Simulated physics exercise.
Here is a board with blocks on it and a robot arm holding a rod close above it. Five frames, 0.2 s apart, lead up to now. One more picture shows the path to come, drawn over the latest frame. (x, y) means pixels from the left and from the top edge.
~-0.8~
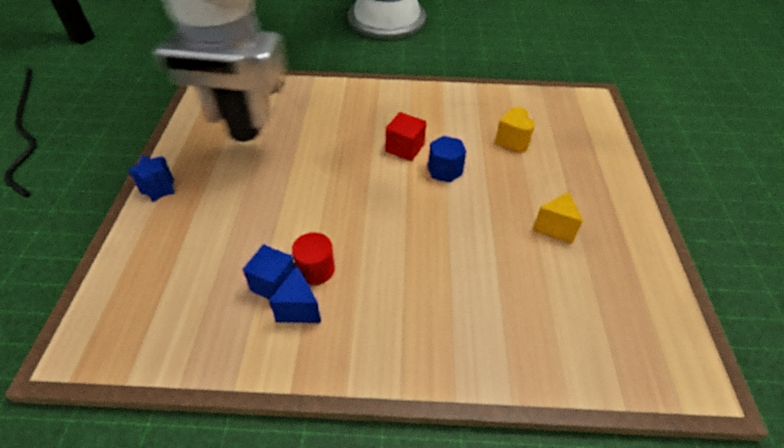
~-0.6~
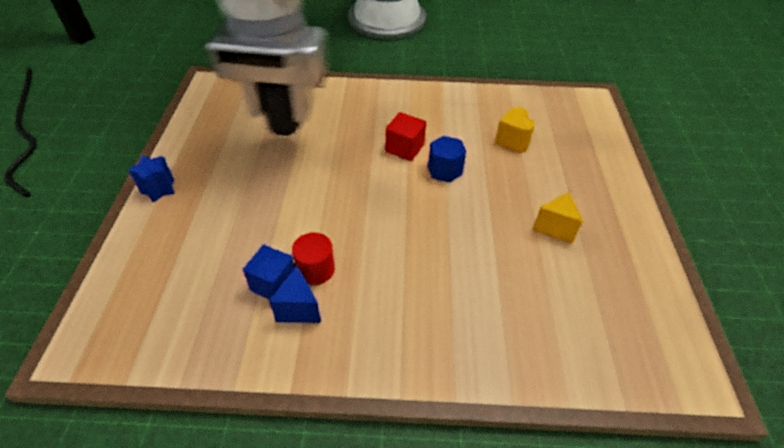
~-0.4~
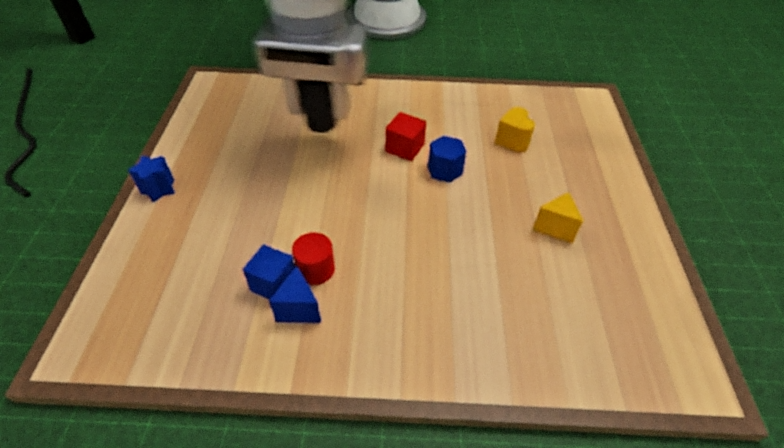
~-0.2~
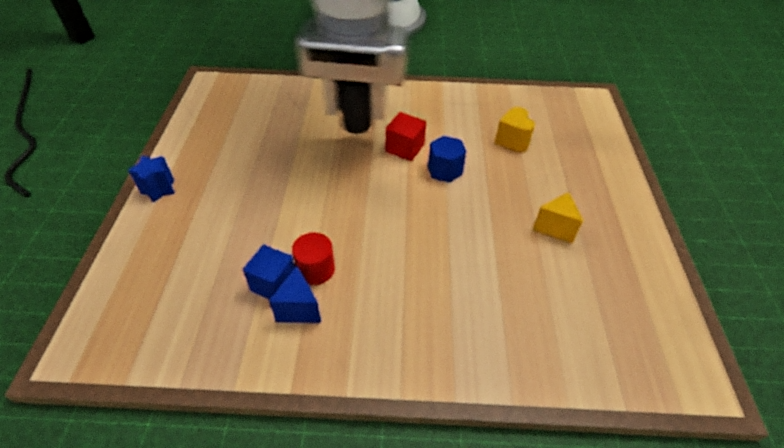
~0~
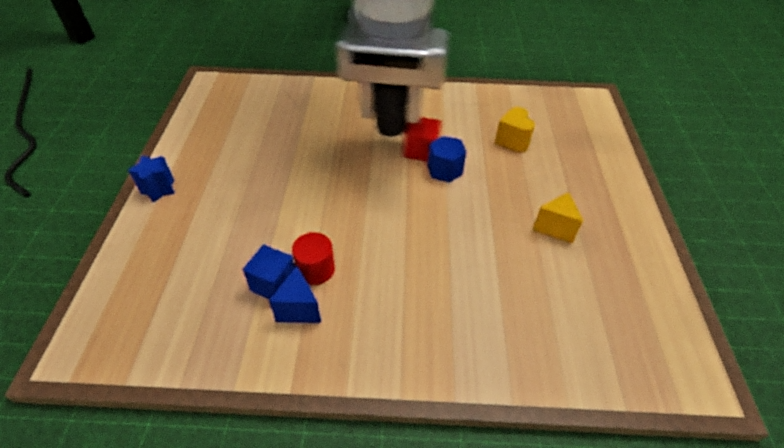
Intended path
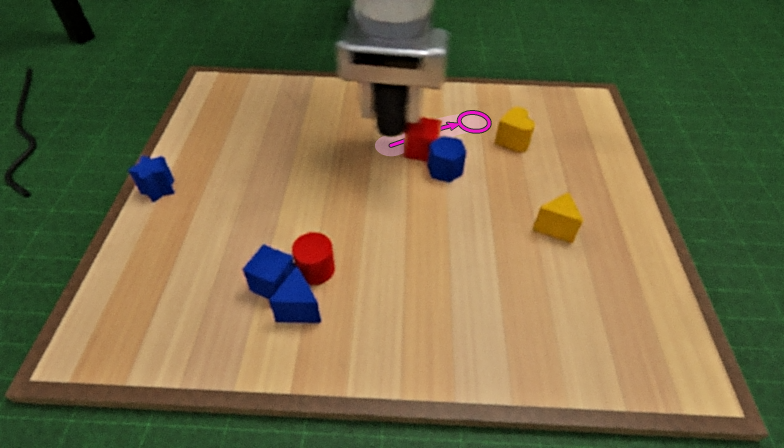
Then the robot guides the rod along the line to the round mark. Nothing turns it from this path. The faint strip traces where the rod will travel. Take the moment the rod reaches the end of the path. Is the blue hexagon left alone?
I expect not.
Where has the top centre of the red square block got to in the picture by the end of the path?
The answer is (455, 126).
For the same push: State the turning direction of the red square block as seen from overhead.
Looking from above, the answer is clockwise.
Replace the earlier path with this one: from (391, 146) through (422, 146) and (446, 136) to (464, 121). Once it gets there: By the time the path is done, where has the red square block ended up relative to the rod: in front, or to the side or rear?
The red square block won't stay at the front of the rod.
Path on the board, from (391, 146) by way of (419, 136) and (446, 127) to (474, 122).
What follows on the original path. One third of the way, rod at (421, 118); red square block at (451, 126), turned 45° clockwise; blue hexagon at (456, 150), turned 15° clockwise.
Two thirds of the way, rod at (449, 109); red square block at (455, 126), turned 55° clockwise; blue hexagon at (456, 150), turned 15° clockwise.
At the end, rod at (477, 104); red square block at (455, 126), turned 55° clockwise; blue hexagon at (456, 150), turned 15° clockwise; yellow heart-shaped block in place.
